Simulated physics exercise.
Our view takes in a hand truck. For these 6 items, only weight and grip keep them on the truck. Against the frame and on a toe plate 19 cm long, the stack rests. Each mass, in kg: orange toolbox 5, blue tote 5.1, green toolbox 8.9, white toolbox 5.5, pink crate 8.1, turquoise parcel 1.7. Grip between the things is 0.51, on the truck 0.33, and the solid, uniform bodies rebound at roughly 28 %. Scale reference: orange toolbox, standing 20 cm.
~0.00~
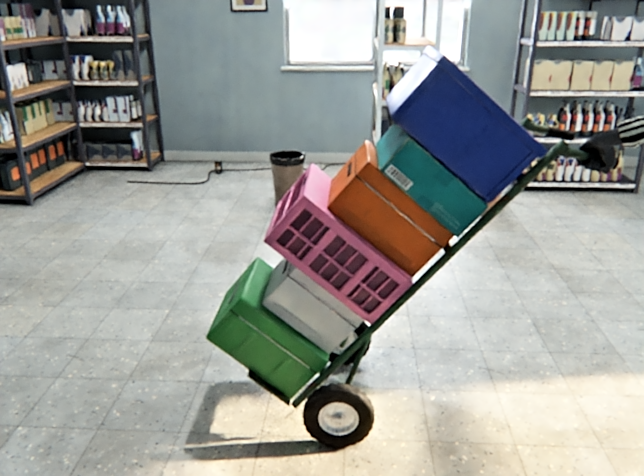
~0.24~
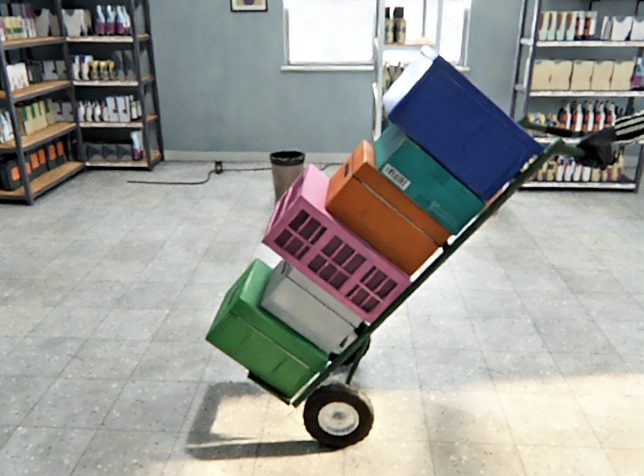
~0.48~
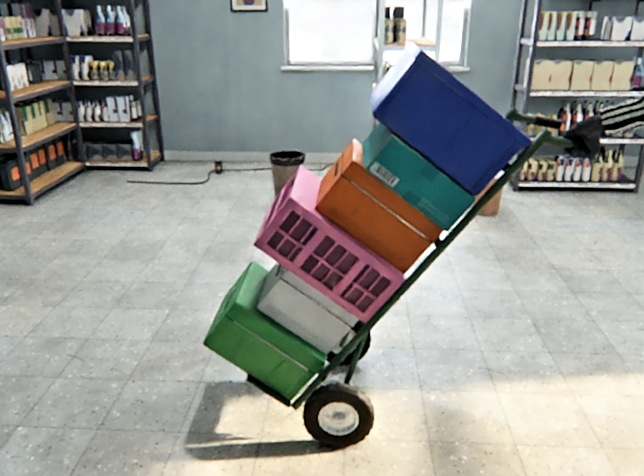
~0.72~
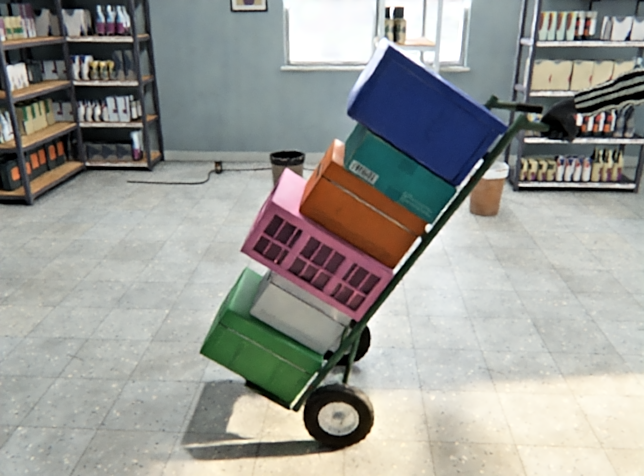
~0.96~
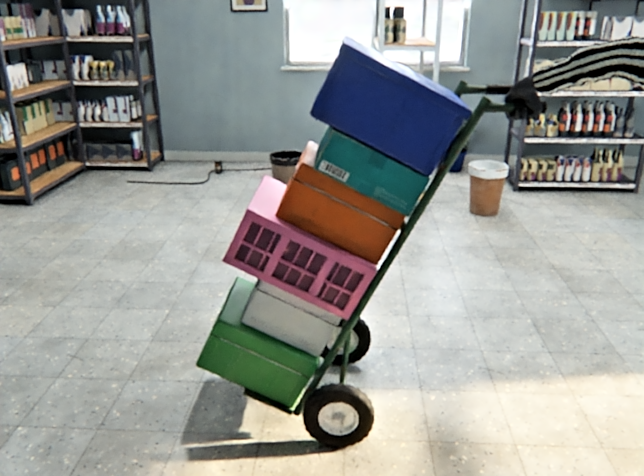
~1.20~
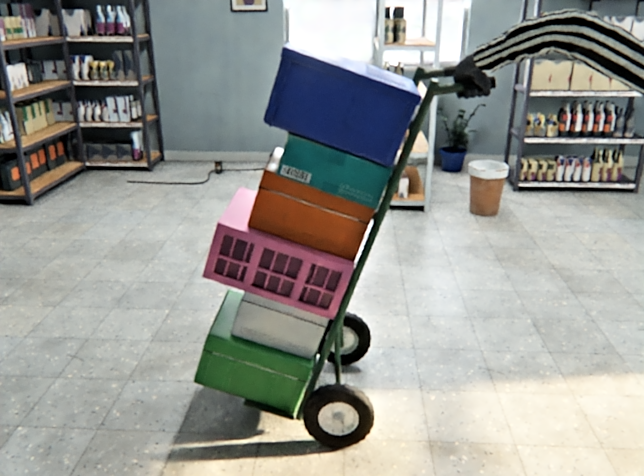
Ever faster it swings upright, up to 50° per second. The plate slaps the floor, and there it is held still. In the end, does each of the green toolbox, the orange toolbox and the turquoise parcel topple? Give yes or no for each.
Green toolbox: No, it stands; orange toolbox: Yes, it topples; turquoise parcel: Yes, it topples.
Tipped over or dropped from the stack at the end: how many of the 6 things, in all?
Total count: 5.
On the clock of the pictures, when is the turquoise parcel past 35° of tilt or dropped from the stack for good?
Somewhere about 2.3 s.
Around 2.10 s, truck upright; turquoise parcel tipped 21° against what carries it near (178, 171); orange toolbox tipped 21° against what carries it near (194, 217); green toolbox tipped 3° against what carries it near (255, 371).
Around 2.60 s, truck upright; orange toolbox, blue tote, pink crate and turquoise parcel now dropped from the stack; green toolbox tipped 3° against what carries it near (255, 371); white toolbox tipped 72° against what carries it.
Around 3.00 s, truck upright; white toolbox now dropped from the stack; green toolbox tipped 3° against what carries it near (255, 371).
Finally (4.0 s), dropped from the stack and tipped over, orange toolbox, white toolbox, pink crate and turquoise parcel; dropped from the stack but upright, blue tote; green toolbox still in place (within 10 cm). Final places as that camera would see them, green toolbox near (255, 371), orange toolbox near (5, 349).
